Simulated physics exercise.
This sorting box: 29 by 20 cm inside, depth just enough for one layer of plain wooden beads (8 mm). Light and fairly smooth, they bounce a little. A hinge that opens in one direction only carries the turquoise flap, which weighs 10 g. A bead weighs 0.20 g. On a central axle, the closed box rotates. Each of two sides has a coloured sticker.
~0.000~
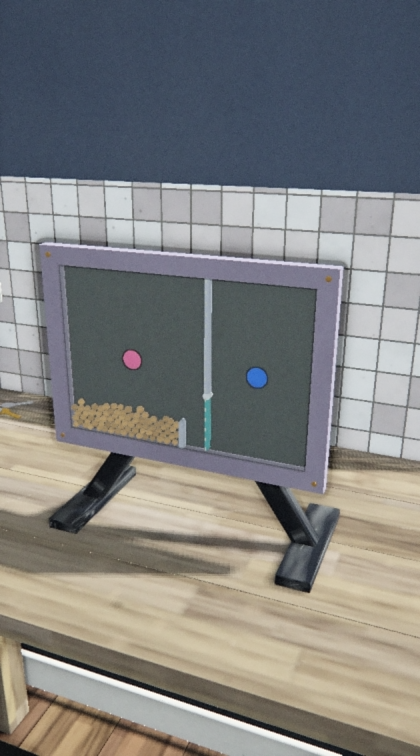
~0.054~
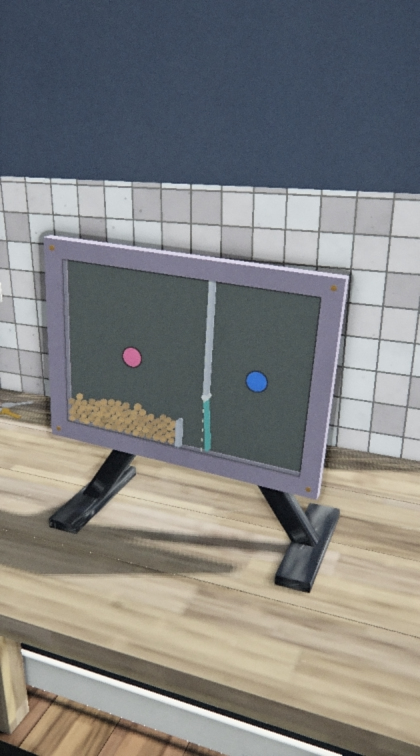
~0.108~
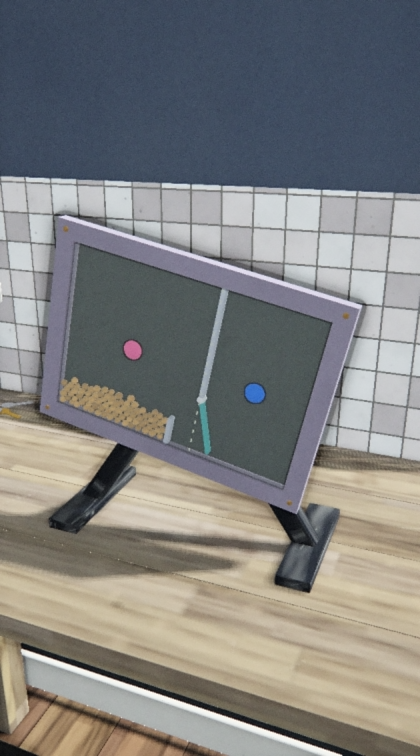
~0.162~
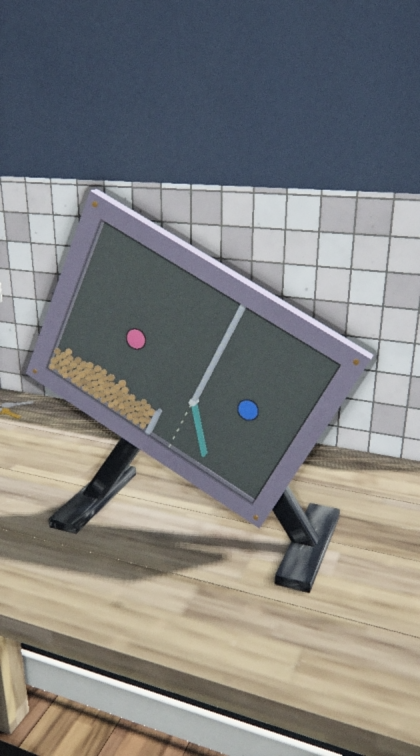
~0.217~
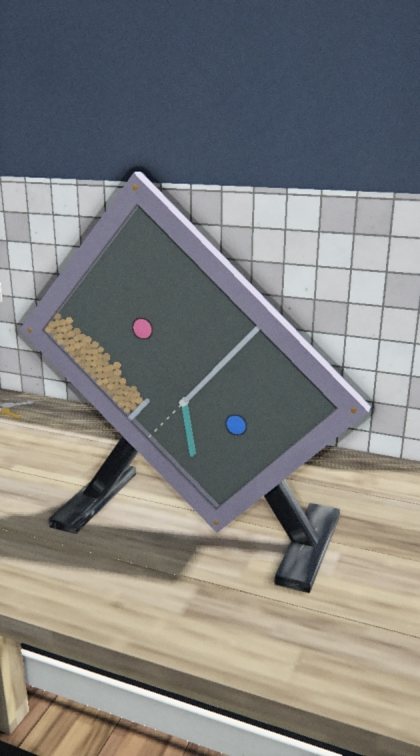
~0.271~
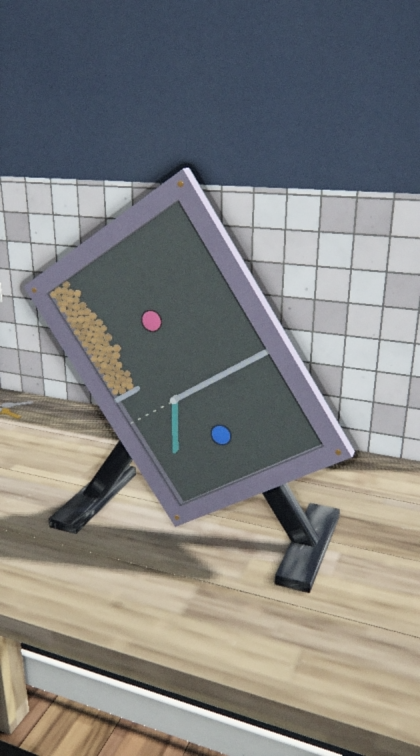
The clip shows a framed box of small tan beads on a black stand turning steadily clockwise to a steep tilt, while its turquoise flap swings away from the dividing wall's line and the beads stay gathered along the left side.
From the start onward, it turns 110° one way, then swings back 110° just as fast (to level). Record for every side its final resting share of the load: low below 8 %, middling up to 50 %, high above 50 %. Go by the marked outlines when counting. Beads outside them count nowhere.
Final shares: Pink: High; blue: Middling.
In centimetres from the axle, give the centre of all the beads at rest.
About 1 cm right and 9 cm below.
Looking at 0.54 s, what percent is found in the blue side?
That comes to some 5 percent of the load.
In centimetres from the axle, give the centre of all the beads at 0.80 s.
Some 2 cm right and 2 cm below.
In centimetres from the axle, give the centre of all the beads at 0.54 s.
2 cm left, 1 cm above.
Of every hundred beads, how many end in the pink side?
Roughly 55%.
By 0.54 s, it stands 110° clockwise; the beads' middle is 2 cm left of and 1 cm above the centre; pink 95 %, blue 5 %; turquoise flap open 85°.
By 0.80 s, it stands 56° clockwise; the beads' middle is 2 cm right of and 2 cm below the centre; pink 80 %, blue 20 %; turquoise flap open 67°.
By 1.07 s, it stands level; the beads' middle is 2 cm right of and 8 cm below the centre; pink 55 %, blue 45 %; turquoise flap open 40°.
All still by 1.7 s, it stands level; pink 55 %, blue 45 %; turquoise flap open 35°.
